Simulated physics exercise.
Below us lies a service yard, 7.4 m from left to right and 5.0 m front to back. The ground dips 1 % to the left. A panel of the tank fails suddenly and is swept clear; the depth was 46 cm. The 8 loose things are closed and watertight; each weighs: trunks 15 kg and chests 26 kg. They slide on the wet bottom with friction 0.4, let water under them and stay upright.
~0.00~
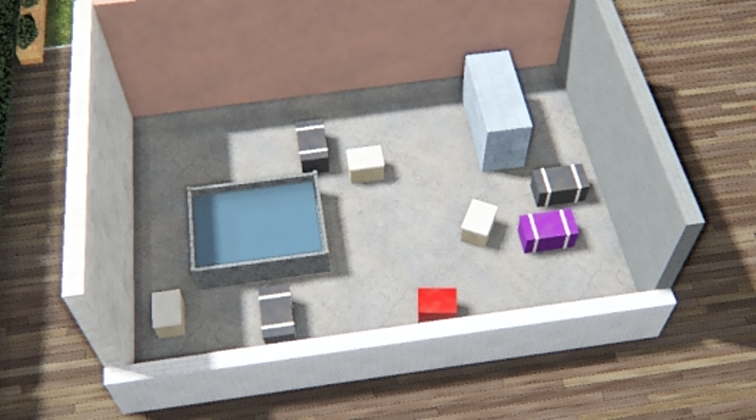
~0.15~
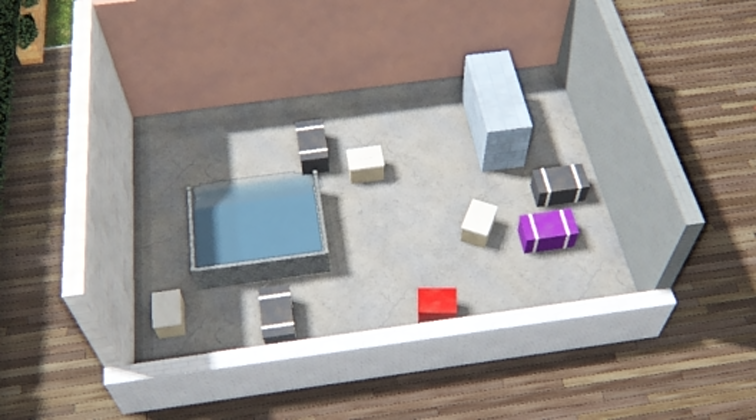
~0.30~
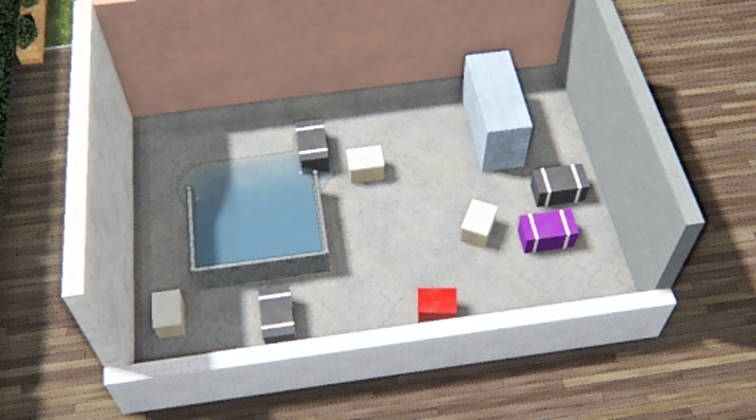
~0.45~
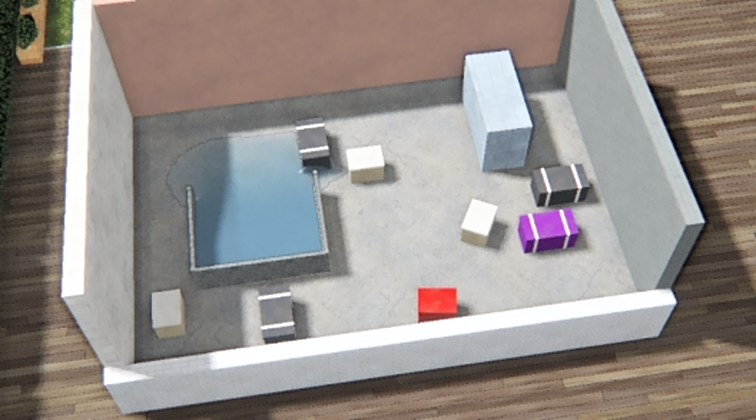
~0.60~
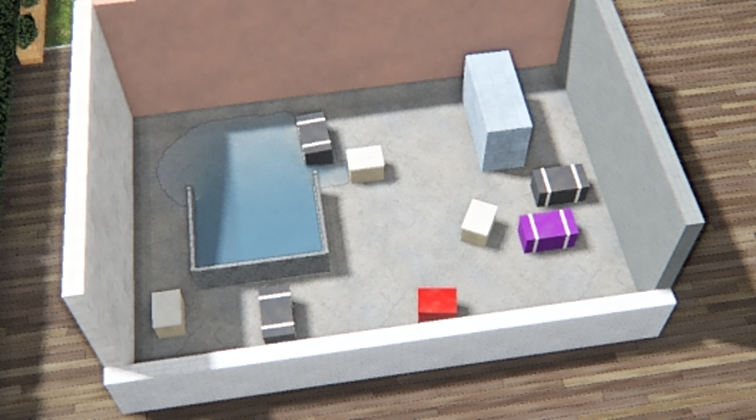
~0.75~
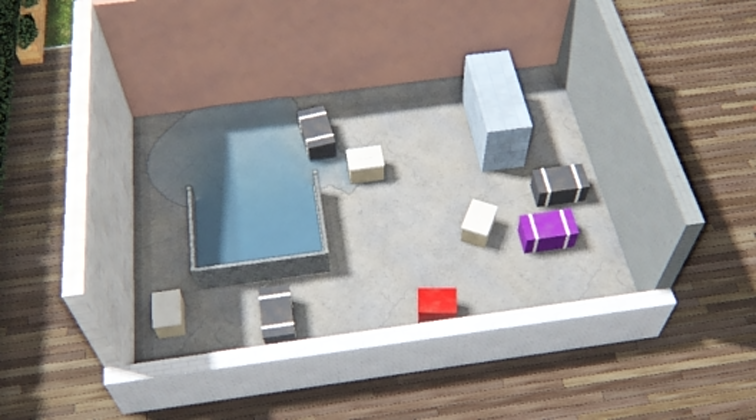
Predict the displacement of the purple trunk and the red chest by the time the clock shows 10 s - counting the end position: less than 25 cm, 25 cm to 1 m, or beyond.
The purple trunk barely shifts, the red chest holds its place.
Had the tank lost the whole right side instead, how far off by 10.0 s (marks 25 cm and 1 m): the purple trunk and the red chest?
Then the purple trunk gets carried off, the red chest barely shifts.
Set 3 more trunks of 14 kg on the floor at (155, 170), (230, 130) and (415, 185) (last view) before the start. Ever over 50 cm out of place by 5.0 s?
In that order: More, past it, short of it.
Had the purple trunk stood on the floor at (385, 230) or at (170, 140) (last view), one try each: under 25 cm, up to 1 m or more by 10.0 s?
In that order: It holds its place; it ends far away.
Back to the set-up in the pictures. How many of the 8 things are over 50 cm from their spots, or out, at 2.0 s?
By then 1.
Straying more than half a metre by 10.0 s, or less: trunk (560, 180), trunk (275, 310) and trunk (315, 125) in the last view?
In turn: Short of it, past it, past it.
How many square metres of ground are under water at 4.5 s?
About 22 m2.
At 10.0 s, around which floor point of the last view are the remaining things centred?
At about (429, 247).
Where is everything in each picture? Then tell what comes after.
In the first picture, the purple trunk at (549, 224) rests on the ground; the red chest at (438, 300), on the bottom; 2.7 m2 under water; 0 of 8 have shifted.
In the second picture, the purple trunk at (549, 224), on the bottom; the red chest at (438, 300), on the bottom; 3.5 m2 under water; 0 of 8 have shifted.
In the third picture, the purple trunk at (549, 224) rests on the ground; the red chest at (438, 300) rests on the ground; 4.5 m2 under water; 0 of 8 have shifted.
In the fourth picture, the purple trunk at (549, 224) rests on the ground; the red chest at (438, 300), on the bottom; water covers 5.6 m2; 0 of 8 have shifted.
In the fifth picture, the purple trunk at (549, 224), on the bottom; the red chest at (438, 300) rests on the ground; water covers 6.8 m2; 1 of 8 have shifted.
In the sixth picture, the purple trunk at (549, 224) rests on the ground; the red chest at (438, 300) rests on the ground; water covers 8.1 m2; 1 of 8 have shifted.
After 2.0 s the purple trunk is near (549, 224), 0.0 m from its start, aground; the red chest is near (438, 300), 0.0 m from its start, aground; 0 afloat.
After 4.5 s the purple trunk is near (549, 224), 0.0 m from its start, aground; the red chest is near (438, 300), 0.0 m from its start, aground; 1 afloat.
After 7.0 s the purple trunk is near (549, 224), 0.0 m from its start, aground; the red chest is near (438, 300), 0.0 m from its start, aground; 0 afloat.
After 10.0 s the purple trunk is near (549, 224), 0.0 m from its start, aground; the red chest is near (438, 300), 0.0 m from its start, aground; 0 afloat.
